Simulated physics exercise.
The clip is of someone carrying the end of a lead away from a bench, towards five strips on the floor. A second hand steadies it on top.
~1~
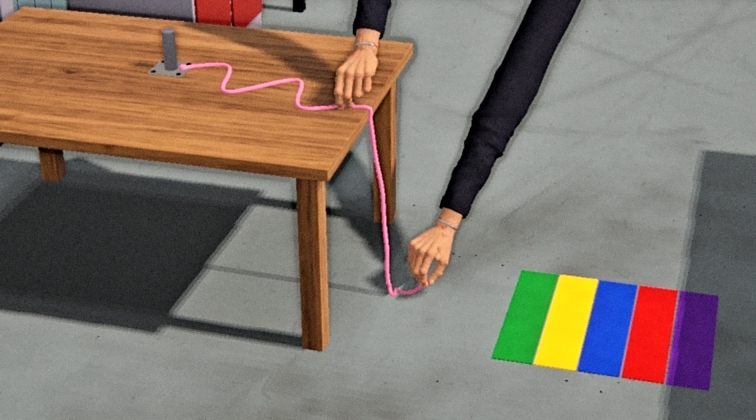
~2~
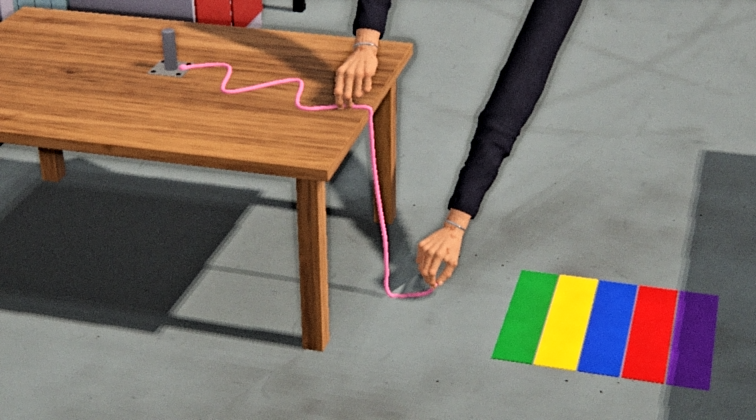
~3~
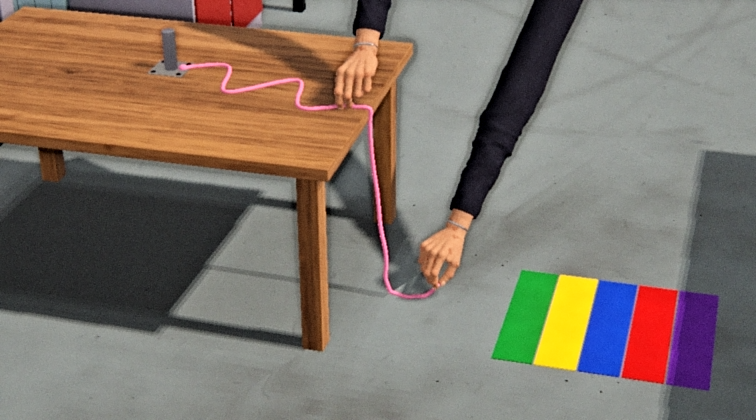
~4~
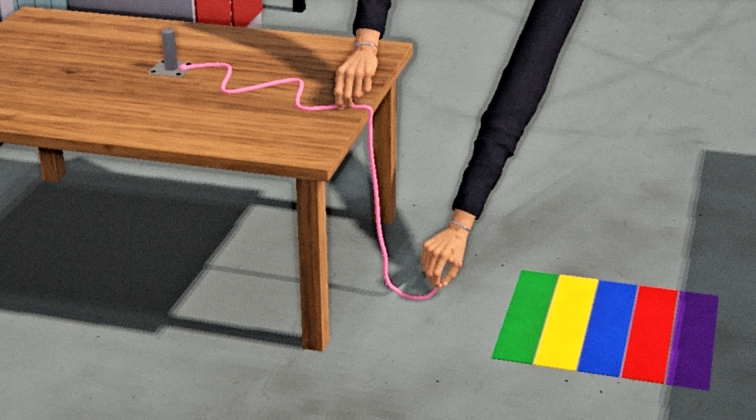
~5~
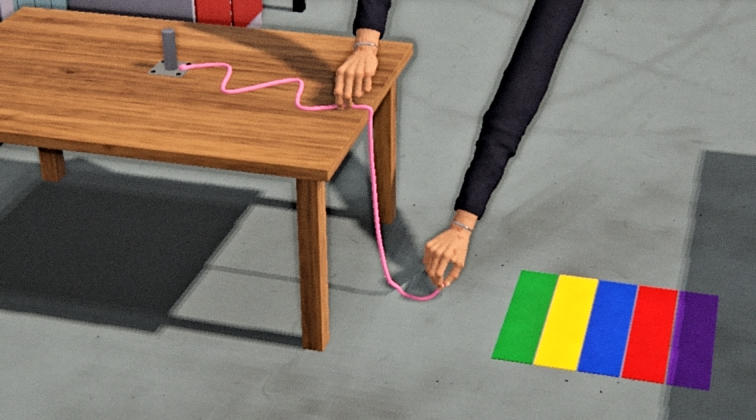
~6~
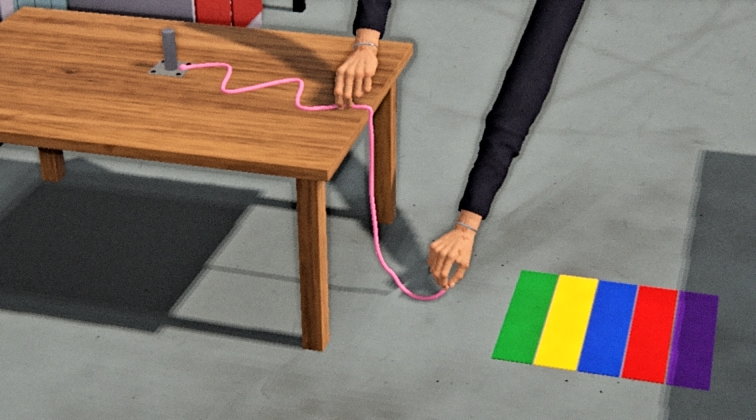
A hand slowly draws the end of a pink cord rightward beside a wooden table.
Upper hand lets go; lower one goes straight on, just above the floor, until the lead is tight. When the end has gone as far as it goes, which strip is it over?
It is over the purple strip.
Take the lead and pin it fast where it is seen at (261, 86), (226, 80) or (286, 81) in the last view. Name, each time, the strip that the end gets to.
Colours in order: Blue / red / blue.
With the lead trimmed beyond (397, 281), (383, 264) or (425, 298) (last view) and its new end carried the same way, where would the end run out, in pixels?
I'd expect it near (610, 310) on the first try, near (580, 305) on the second and near (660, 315) on the third.
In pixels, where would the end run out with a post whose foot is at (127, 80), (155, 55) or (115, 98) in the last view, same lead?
Try by try, about (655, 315), (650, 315) and (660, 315).
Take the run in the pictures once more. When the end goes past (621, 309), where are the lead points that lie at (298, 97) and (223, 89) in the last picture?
Result - first point (378, 124), second point (274, 86).
A little later, end near (621, 309); over blue.
Next, end near (667, 315); over red.
When it is tight, end near (692, 319); over purple. It gets as far as the purple strip.
